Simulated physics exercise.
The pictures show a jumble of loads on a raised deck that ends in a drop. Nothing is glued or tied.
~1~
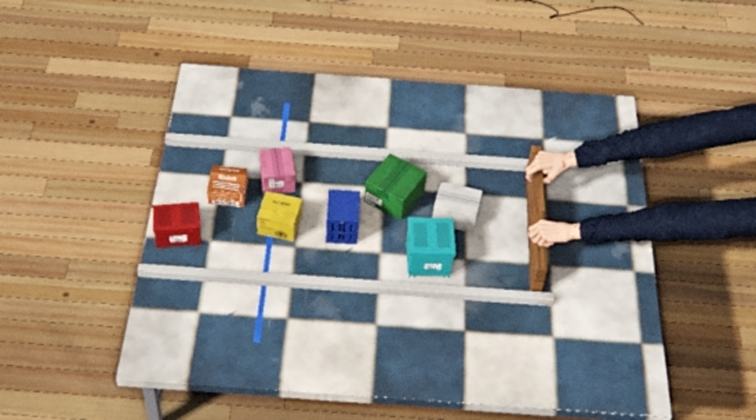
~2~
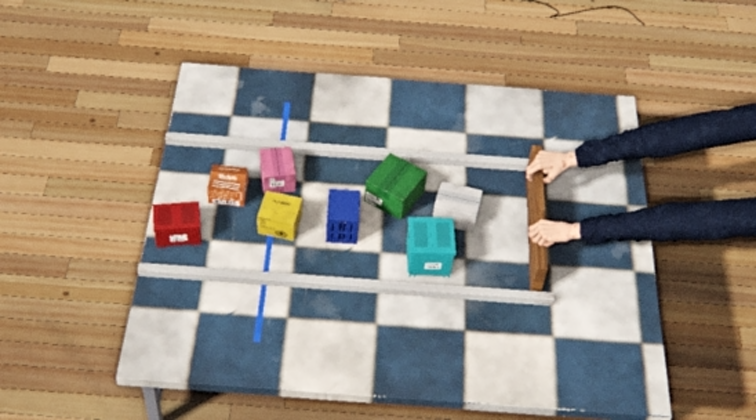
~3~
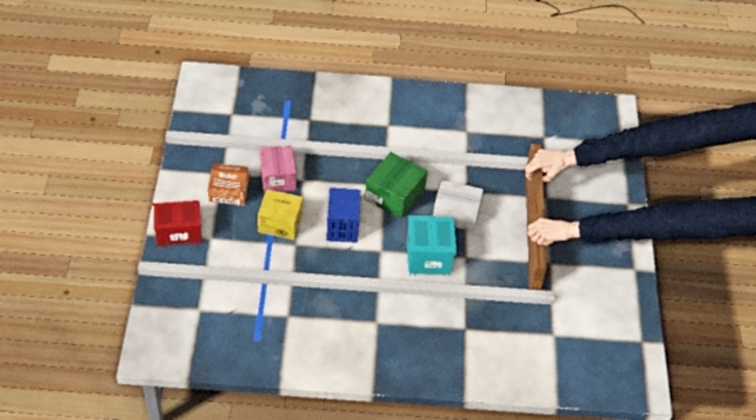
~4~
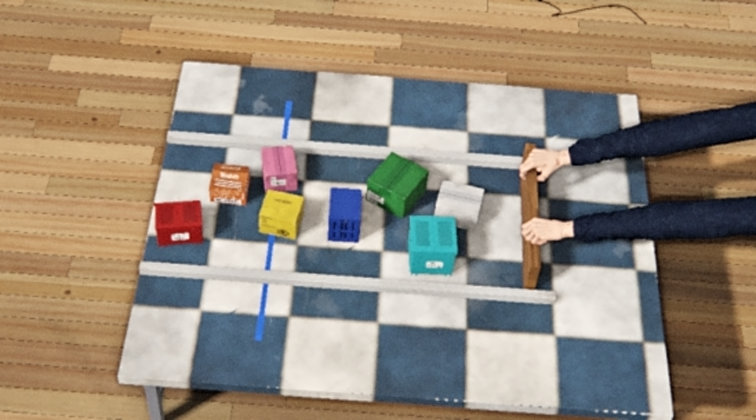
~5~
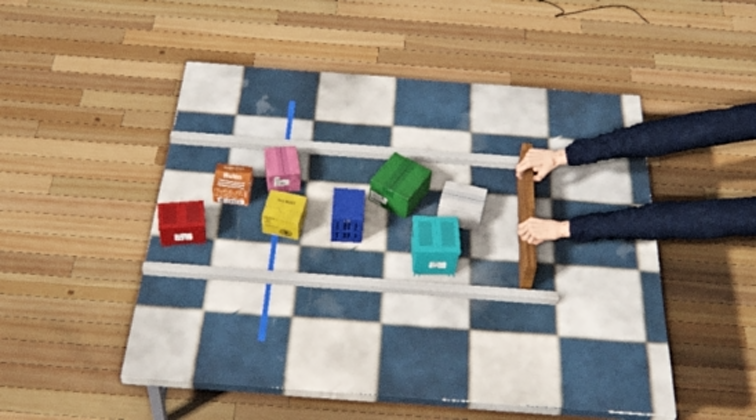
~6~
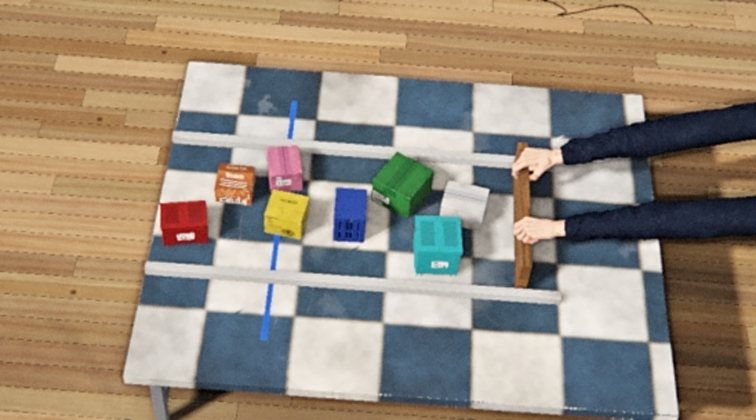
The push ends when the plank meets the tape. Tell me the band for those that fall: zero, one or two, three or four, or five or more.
The number that fall off is one or two.
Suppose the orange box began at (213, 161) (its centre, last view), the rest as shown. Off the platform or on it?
The orange box survives.
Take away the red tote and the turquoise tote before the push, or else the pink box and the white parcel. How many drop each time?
First 0, then 0.
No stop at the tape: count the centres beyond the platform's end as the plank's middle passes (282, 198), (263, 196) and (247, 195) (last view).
Past the end: 1, 1 and 3.
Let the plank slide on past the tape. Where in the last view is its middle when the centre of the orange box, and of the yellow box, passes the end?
For the orange box at (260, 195), for the yellow box at (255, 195).
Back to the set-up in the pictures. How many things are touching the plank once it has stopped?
The number is 3.
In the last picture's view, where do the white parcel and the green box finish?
The white parcel stops around (260, 194); the green box around (264, 157).
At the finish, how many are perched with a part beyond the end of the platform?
That would be 0.
Soon after, none off yet; red tote at rest near (185, 223); orange box at rest near (235, 184); pink box at rest near (285, 169).
Then, none off yet; red tote at rest near (185, 223); orange box moving near (232, 184); pink box moved a little near (269, 167).
By the end, the number that fall off is one or two; fallen, red tote.
